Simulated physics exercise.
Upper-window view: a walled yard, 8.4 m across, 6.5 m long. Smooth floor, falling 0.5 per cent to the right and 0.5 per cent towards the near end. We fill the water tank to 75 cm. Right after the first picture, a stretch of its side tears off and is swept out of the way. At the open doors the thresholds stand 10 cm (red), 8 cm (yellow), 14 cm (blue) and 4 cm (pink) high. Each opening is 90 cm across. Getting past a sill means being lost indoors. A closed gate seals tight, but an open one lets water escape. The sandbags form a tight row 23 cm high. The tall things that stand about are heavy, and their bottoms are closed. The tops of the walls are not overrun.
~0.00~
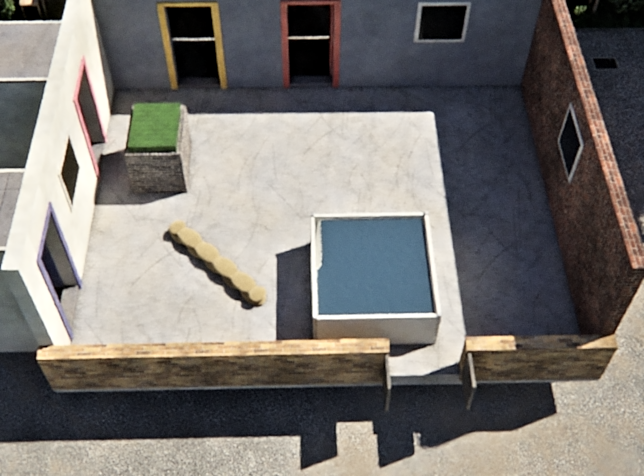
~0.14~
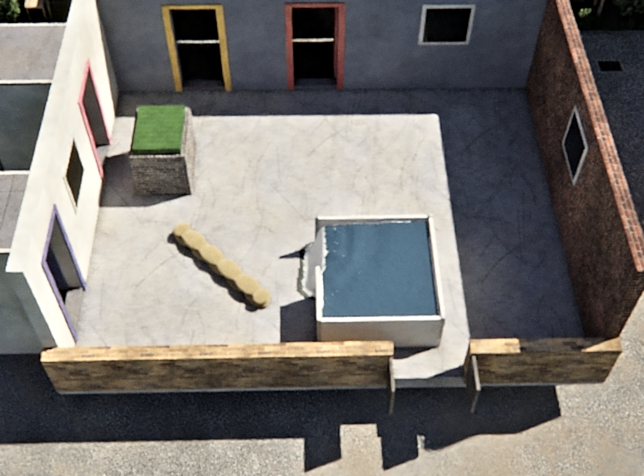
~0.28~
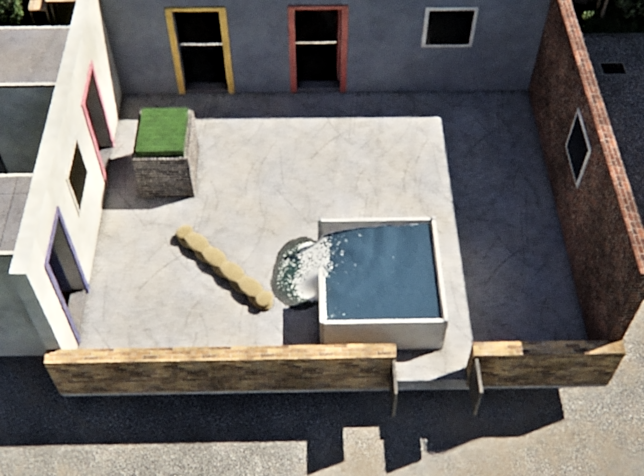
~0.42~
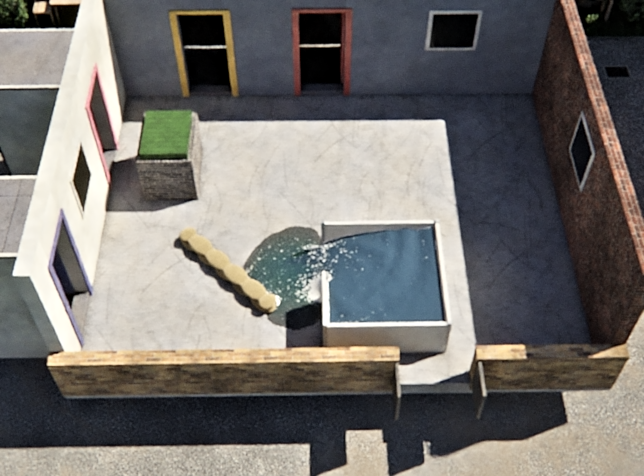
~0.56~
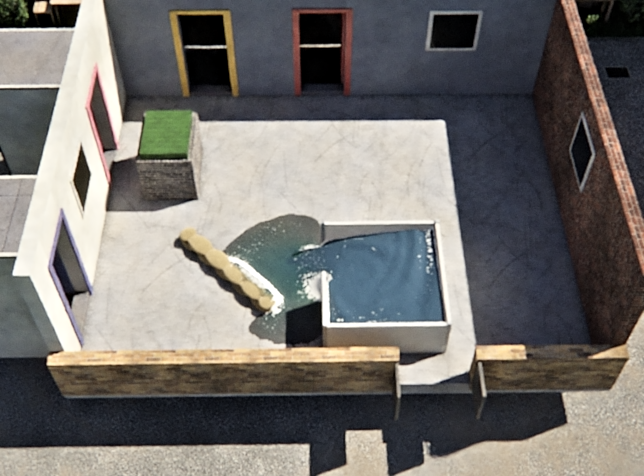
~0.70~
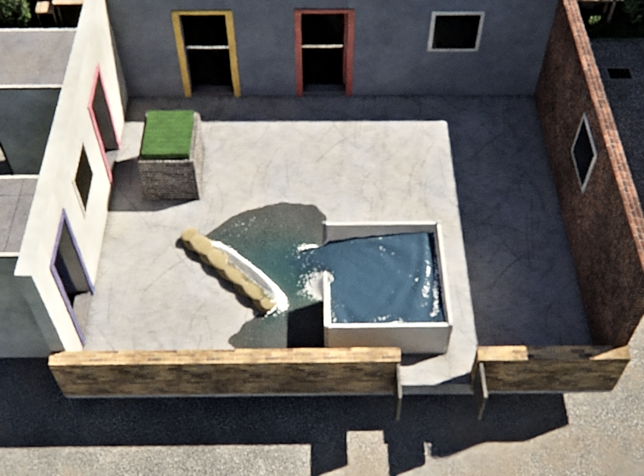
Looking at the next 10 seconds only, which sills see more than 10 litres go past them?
Over those seconds, the red door sees 10 litres or less; the yellow door sees more than 10 litres; the blue door sees 10 litres or less; the pink door sees more than 10 litres.
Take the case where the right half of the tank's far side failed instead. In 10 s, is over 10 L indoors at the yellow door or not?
So for yellow: No.
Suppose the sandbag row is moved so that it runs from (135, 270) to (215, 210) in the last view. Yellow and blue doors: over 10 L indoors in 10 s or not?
So the yellow door comes out too high while the blue door comes out too high.
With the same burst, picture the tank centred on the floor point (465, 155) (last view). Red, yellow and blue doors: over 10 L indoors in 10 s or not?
Red gets more than that, yellow gets more than that, blue gets no more than that.
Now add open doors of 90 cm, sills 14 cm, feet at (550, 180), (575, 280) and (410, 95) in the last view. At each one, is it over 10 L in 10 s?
Taking them in order, the first gets too little, the second too little and the third too little.
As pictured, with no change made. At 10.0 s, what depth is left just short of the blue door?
6.5 cm or so.
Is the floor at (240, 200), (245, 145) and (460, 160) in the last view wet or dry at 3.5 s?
Submerged, submerged, untouched.
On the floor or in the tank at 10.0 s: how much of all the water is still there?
Roughly 92 in a hundred.
After 1.4 s water covers 20 % of the floor and is deepest (44 cm) near (260, 289); red door not reached, yellow door not reached, blue door not reached, pink door not reached.
After 2.2 s water covers 35 % of the floor and is deepest (38 cm) near (196, 202); red door not reached, yellow door 2 cm at the sill, 0 L in, blue door not reached, pink door 5 cm at the sill, 0 L in.
After 3.5 s water covers 40 % of the floor and is deepest (30 cm) near (79, 374); red door 7 cm at the sill, 0 L in, yellow door 12 cm at the sill, 64 L in, blue door 7 cm at the sill, 0 L in, pink door 6 cm at the sill, 3 L in.
After 6.0 s water covers 65 % of the floor and is deepest (16 cm) near (260, 289); red door 7 cm at the sill, 0 L in, yellow door 12 cm at the sill, 126 L in, blue door 6 cm at the sill, 0 L in, pink door 3 cm at the sill, 6 L in.
After 10.0 s water covers 85 % of the floor and is deepest (10 cm) near (148, 203); red door 6 cm at the sill, 0 L in, yellow door 7 cm at the sill, 143 L in, blue door 7 cm at the sill, 0 L in, pink door 9 cm at the sill, 34 L in.
